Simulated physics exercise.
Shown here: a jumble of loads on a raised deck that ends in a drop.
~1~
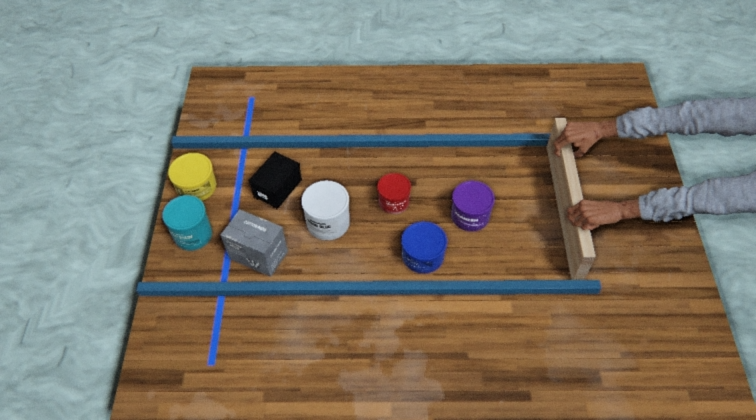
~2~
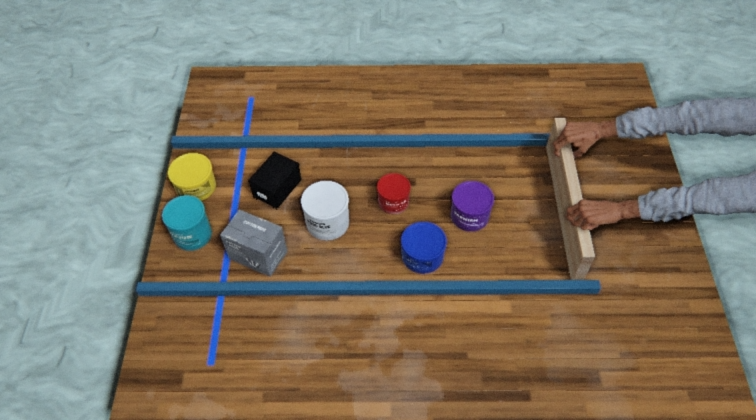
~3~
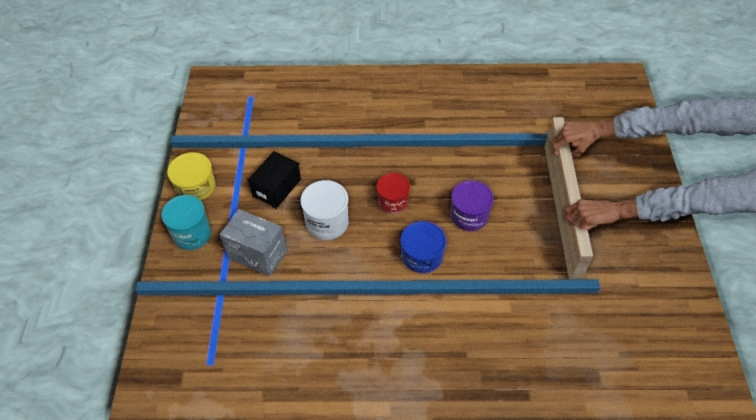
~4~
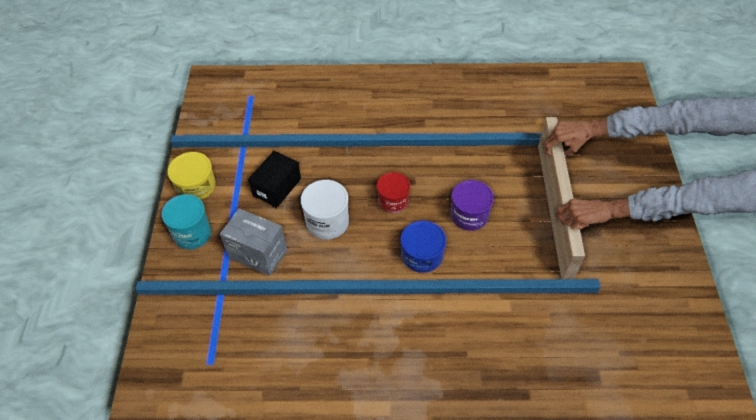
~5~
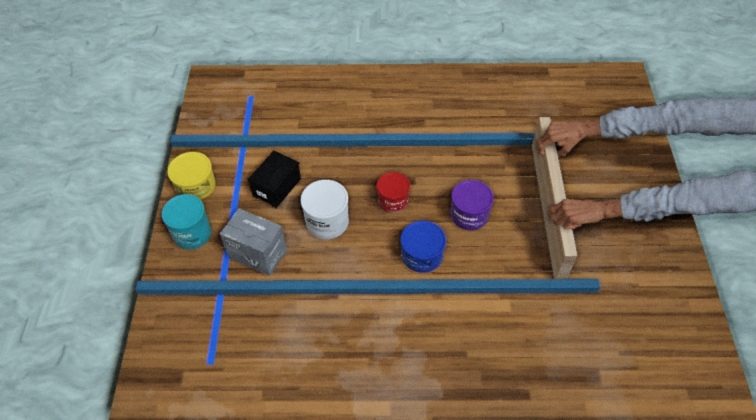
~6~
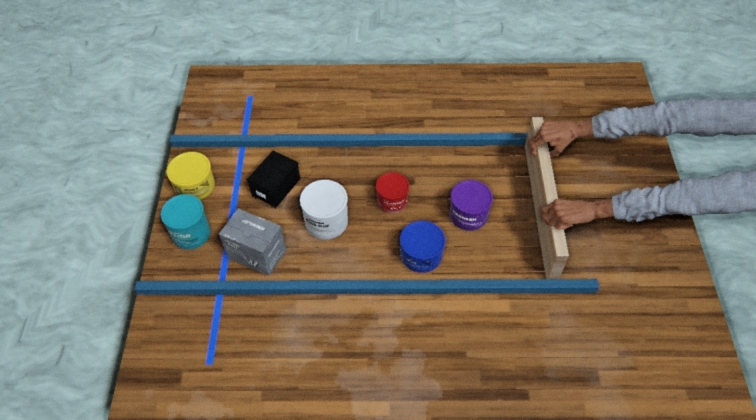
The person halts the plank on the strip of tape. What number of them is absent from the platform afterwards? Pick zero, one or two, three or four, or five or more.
One or two of them.
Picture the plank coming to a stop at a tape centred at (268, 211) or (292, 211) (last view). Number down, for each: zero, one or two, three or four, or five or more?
First tape: No fall at all; second tape: None.
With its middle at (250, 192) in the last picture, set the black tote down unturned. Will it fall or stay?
Result: It stays aboard.
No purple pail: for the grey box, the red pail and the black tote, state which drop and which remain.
So the grey box remains, the red pail remains, the black tote remains.
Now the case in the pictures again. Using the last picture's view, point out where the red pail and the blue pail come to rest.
(219, 183) and (202, 248).
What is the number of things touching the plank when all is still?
3 of them.
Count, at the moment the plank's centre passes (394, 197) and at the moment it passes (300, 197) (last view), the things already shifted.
First 3 and then 6.
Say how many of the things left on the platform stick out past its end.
I make it 2.
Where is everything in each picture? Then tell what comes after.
In the first picture, yellow pail (193, 178); turquoise pail (189, 224); grey box (255, 243); plank (569, 197); tape (234, 213).
In the second picture, turquoise pail (188, 224); black tote (276, 181).
In the third picture, grey box (254, 243); purple pail (471, 206).
In the fourth picture, yellow pail (193, 177); white pail (326, 210).
In the fifth picture, turquoise pail (188, 223); blue pail (423, 247).
In the sixth picture, yellow pail (192, 177); turquoise pail (187, 223); grey box (254, 242); plank (544, 196); tape (233, 212).
Early on, none off yet; yellow pail at rest near (192, 177); turquoise pail at rest near (187, 223); grey box at rest near (254, 242).
A while later, none off yet; yellow pail at rest near (192, 177); turquoise pail travelled a little near (180, 223); grey box travelled about its own width near (212, 252).
Finally, the number that fall off is one or two; lost, turquoise pail and yellow pail.
